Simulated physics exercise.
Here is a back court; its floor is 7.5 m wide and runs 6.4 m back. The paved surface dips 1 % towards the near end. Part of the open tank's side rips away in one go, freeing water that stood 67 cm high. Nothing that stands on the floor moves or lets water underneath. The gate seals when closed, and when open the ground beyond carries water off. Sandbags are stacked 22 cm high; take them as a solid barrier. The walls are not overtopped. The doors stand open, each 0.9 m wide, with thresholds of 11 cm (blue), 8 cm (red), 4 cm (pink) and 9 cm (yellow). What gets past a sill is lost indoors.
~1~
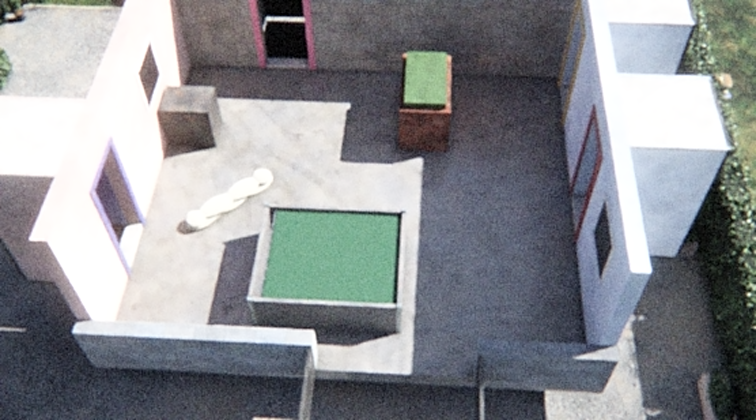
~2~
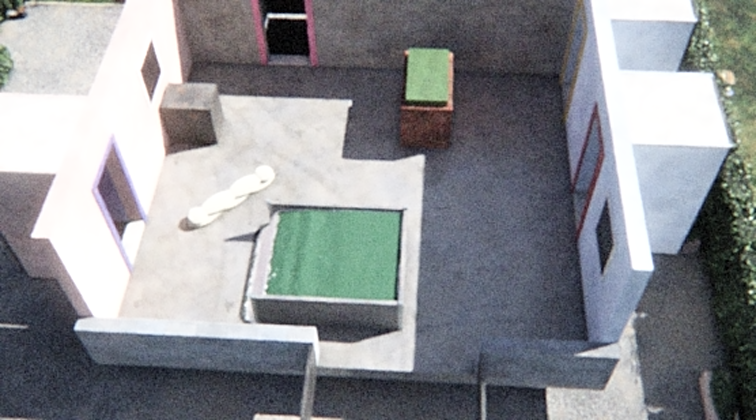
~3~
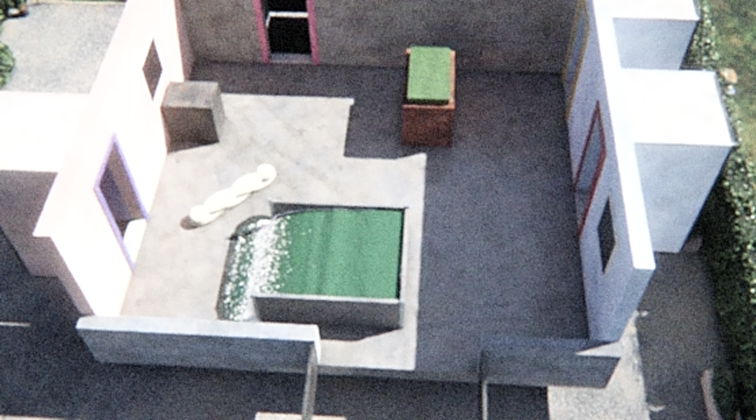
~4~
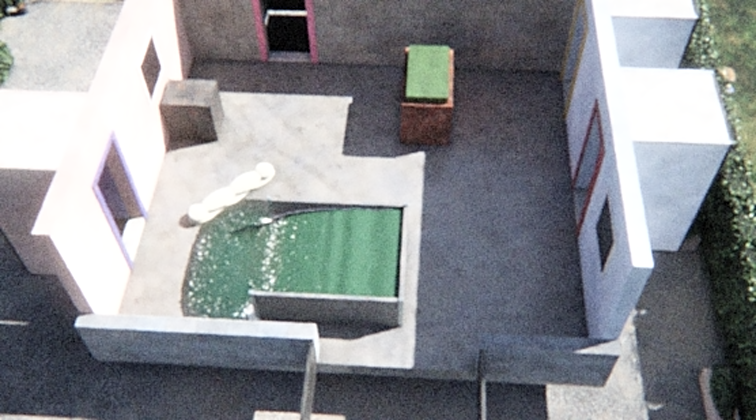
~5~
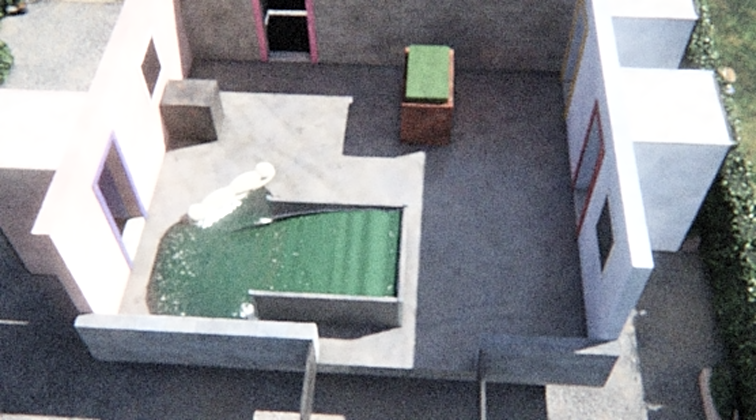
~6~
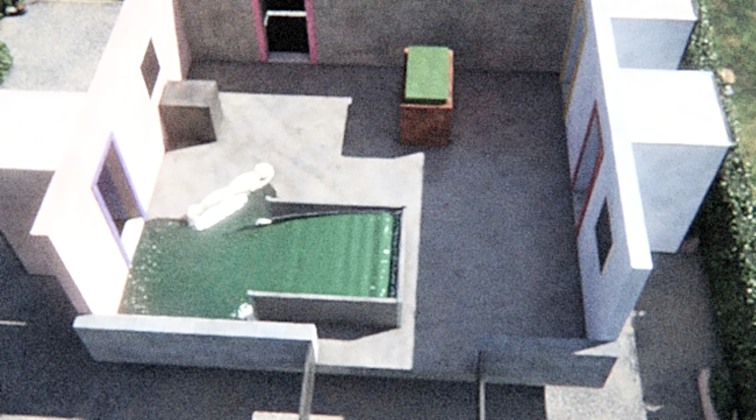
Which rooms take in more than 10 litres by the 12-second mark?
Within that time: At the blue door it goes over the limit; at the red door it stays under the limit; at the pink door it keeps below the limit; at the yellow door it stays under the limit.
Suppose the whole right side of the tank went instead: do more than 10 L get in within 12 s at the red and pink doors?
Then: Red past it, pink under.
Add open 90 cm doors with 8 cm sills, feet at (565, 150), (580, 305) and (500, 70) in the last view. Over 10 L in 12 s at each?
In turn: Under, below, not over.
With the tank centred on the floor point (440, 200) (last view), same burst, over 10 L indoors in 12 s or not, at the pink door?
Against that limit: Pink over.
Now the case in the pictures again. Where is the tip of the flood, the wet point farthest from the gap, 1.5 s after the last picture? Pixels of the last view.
Near (168, 140).
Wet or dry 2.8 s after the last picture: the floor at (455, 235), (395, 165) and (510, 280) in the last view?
In turn: Dry, under water, not reached.
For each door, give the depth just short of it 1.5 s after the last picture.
In cm: Blue 37, red 0, pink 0, yellow 0.
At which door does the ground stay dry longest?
It is the yellow one.
Then, 0.7 s after the last picture water covers 15 % of the floor and is deepest (49 cm) near (110, 338); blue door 31 cm at the sill, 91 L in, red door not reached, pink door not reached, yellow door not reached.
Then, 1.5 s after the last picture water covers 20 % of the floor and is deepest (42 cm) near (110, 338); blue door 37 cm at the sill, 256 L in, red door not reached, pink door not reached, yellow door not reached.
Then, 2.8 s after the last picture water covers 35 % of the floor and is deepest (26 cm) near (178, 141); blue door 23 cm at the sill, 425 L in, red door not reached, pink door not reached, yellow door not reached.
Then, 6.3 s after the last picture water covers 70 % of the floor and is deepest (12 cm) near (155, 185); blue door 9 cm at the sill, 475 L in, red door not reached, pink door 1 cm at the sill, 0 L in, yellow door not reached.
Then, 11.3 s after the last picture water covers 90 % of the floor and is deepest (11 cm) near (144, 340); blue door 8 cm at the sill, 475 L in, red door 3 cm at the sill, 0 L in, pink door 2 cm at the sill, 0 L in, yellow door 3 cm at the sill, 0 L in.
